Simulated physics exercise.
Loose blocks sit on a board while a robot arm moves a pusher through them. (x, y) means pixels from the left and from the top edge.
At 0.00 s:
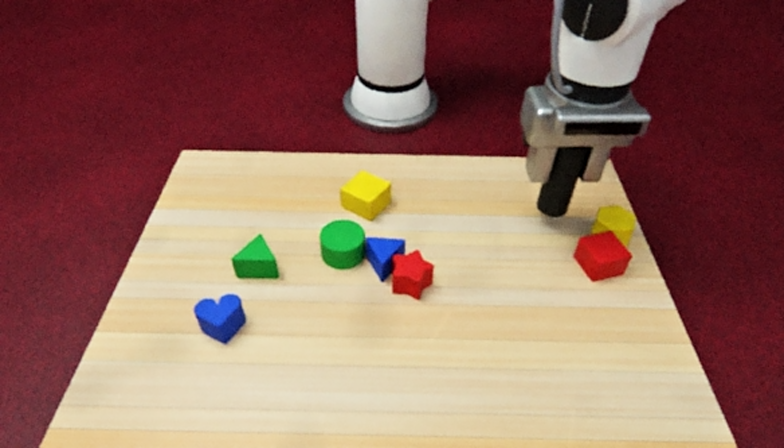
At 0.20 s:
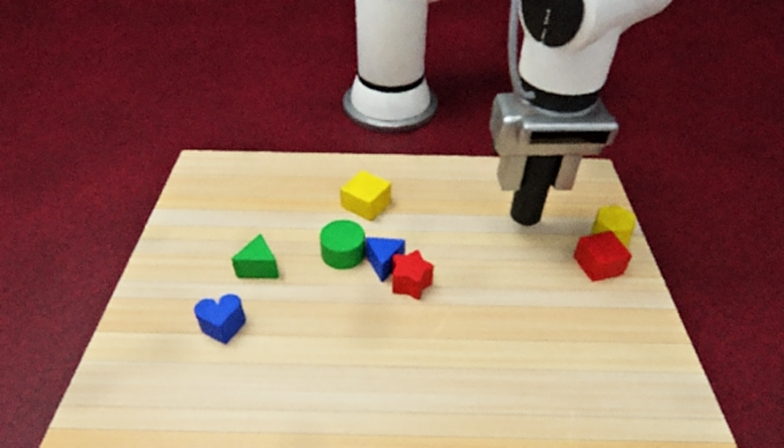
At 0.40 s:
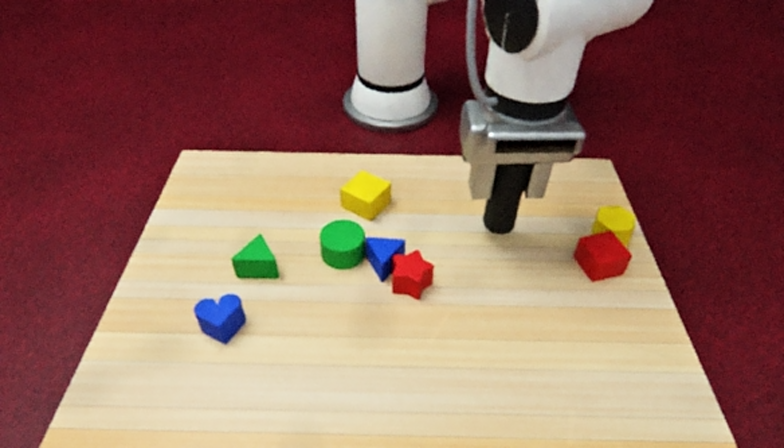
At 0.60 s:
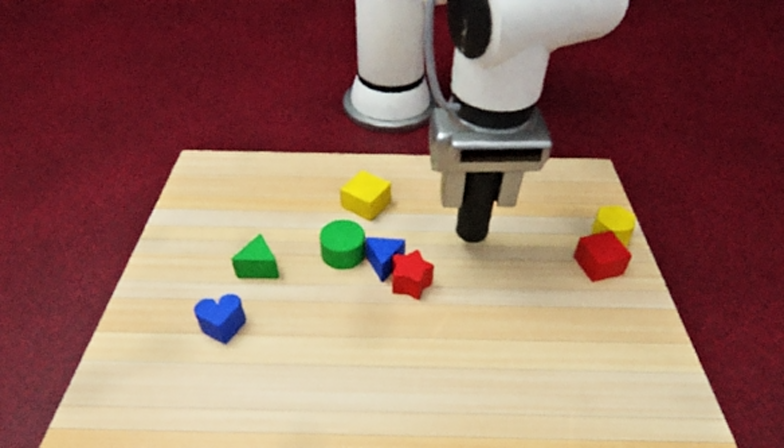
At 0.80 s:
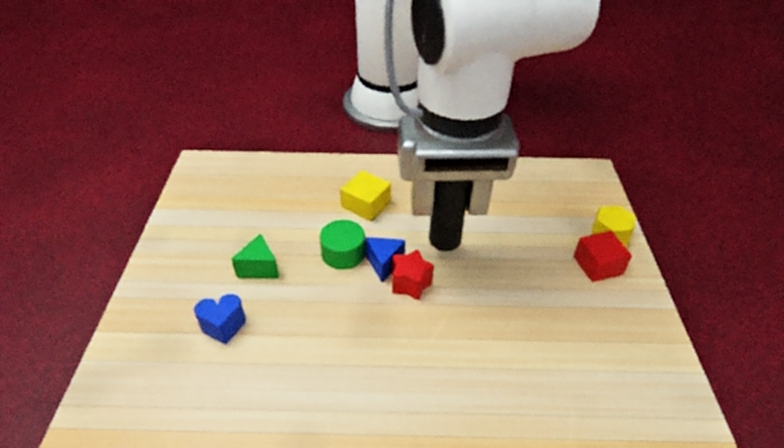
The video shows a robot arm moving its black pusher steadily leftward and slightly nearer the viewer over a wooden board, from near the yellow and red blocks at right toward the red star, while all the colored blocks stay still.
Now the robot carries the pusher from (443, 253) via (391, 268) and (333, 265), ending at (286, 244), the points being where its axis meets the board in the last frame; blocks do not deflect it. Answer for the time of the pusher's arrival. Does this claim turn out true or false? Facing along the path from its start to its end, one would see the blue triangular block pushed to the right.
False - the claim does not hold.
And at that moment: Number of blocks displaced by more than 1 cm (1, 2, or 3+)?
I'd put the number at three or more.
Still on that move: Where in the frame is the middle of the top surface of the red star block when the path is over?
Most likely (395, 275).
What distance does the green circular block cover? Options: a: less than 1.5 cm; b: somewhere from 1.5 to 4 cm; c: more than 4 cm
My answer is option c.
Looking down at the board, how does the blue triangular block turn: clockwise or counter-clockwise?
Short answer: Counterclockwise.
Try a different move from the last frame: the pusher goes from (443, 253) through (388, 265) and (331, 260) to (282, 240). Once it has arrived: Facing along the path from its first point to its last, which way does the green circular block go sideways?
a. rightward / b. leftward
Correct choice: A.
On the path given first. One third of the way, pusher (390, 255); green circular block (319, 234); blue triangular block (353, 255); red star block (397, 275), turned 65° anticlockwise.
Two thirds of the way, pusher (331, 251); green circular block (301, 228); blue triangular block (306, 262), turned 65° anticlockwise; red star block (395, 275), turned 70° anticlockwise.
At the end, pusher (284, 230); green triangular block not moved; green circular block (264, 204); blue triangular block (297, 260), turned 100° anticlockwise; red star block (395, 275), turned 70° anticlockwise.
